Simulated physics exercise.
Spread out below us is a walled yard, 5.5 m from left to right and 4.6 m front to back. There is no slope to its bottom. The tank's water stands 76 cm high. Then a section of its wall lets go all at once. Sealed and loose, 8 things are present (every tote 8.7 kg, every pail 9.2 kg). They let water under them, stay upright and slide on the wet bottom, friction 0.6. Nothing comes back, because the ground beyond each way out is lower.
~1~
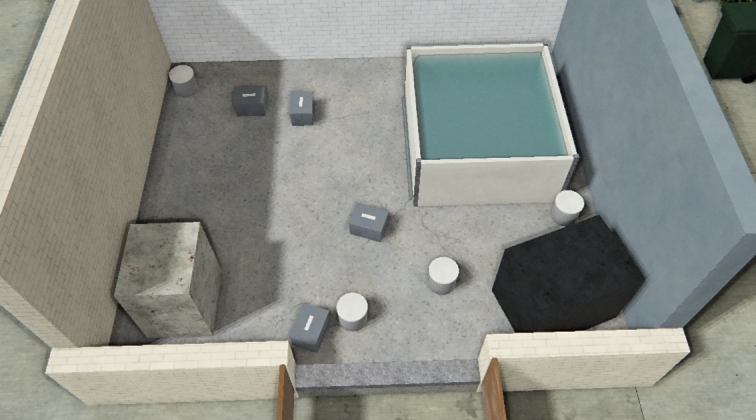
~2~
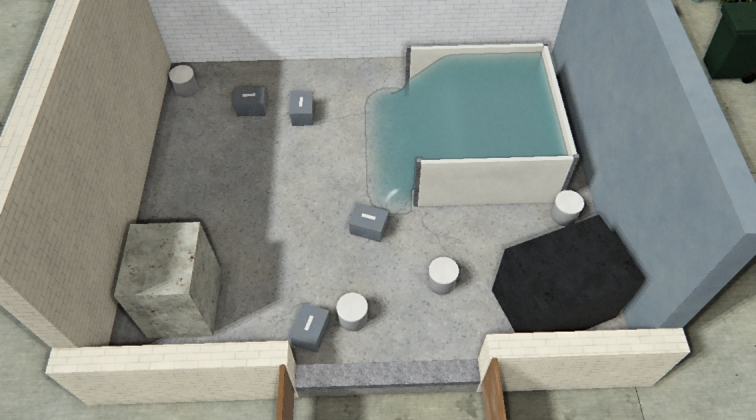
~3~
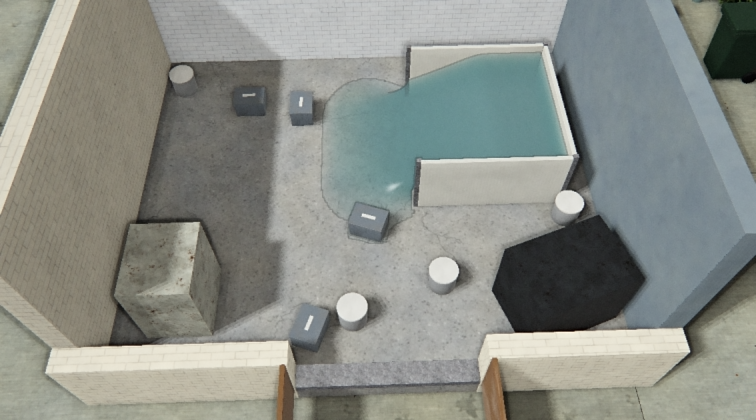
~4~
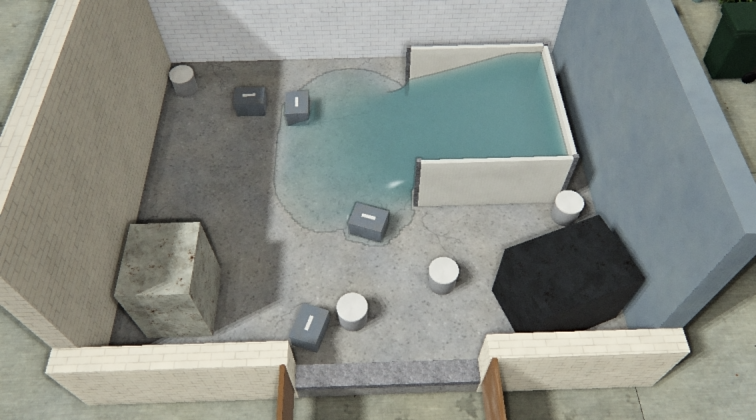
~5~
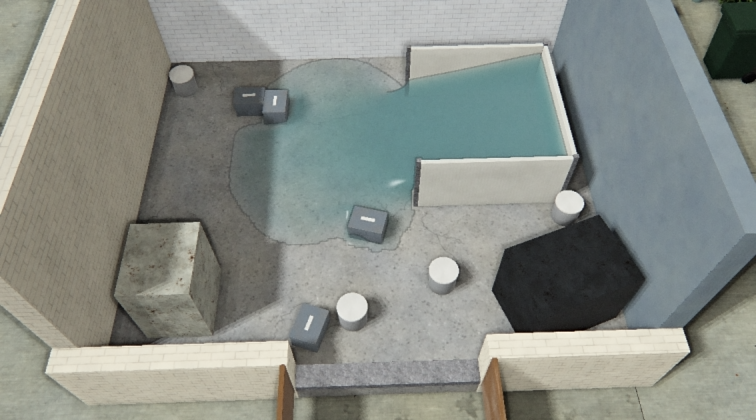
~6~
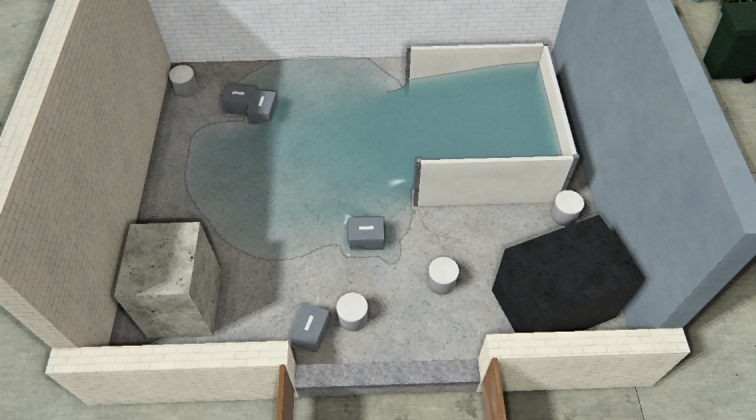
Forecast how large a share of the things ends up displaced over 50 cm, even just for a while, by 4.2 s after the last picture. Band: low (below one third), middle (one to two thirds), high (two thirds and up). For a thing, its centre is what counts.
High.
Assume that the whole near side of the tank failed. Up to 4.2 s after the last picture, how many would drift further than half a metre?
That gives 4 of them.
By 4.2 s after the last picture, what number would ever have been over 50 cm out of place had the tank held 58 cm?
It would come to 4 of them.
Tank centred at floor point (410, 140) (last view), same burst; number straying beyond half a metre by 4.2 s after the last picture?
Then the count would be 6.
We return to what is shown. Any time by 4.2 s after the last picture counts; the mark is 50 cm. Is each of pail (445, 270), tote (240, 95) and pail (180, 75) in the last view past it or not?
One by one: Below the line; above the line; above the line.
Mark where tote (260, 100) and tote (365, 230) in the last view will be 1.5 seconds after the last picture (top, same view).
About (163, 99) for the first and (364, 255) for the second.
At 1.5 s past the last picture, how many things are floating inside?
It comes to 3.
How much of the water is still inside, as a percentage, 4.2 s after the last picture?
Somewhere near 94 percent, give or take.
Then, 0.4 s after the last picture 2 of 8 are over 50 cm from their spots; 0 afloat.
Then, 1.5 s after the last picture 3 of 8 are over 50 cm from their spots; 3 afloat.
Then, 2.8 s after the last picture 4 of 8 are over 50 cm from their spots; 3 afloat.
Then, 4.2 s after the last picture 6 of 8 are over 50 cm from their spots, and 6 have been at some point; 3 afloat.
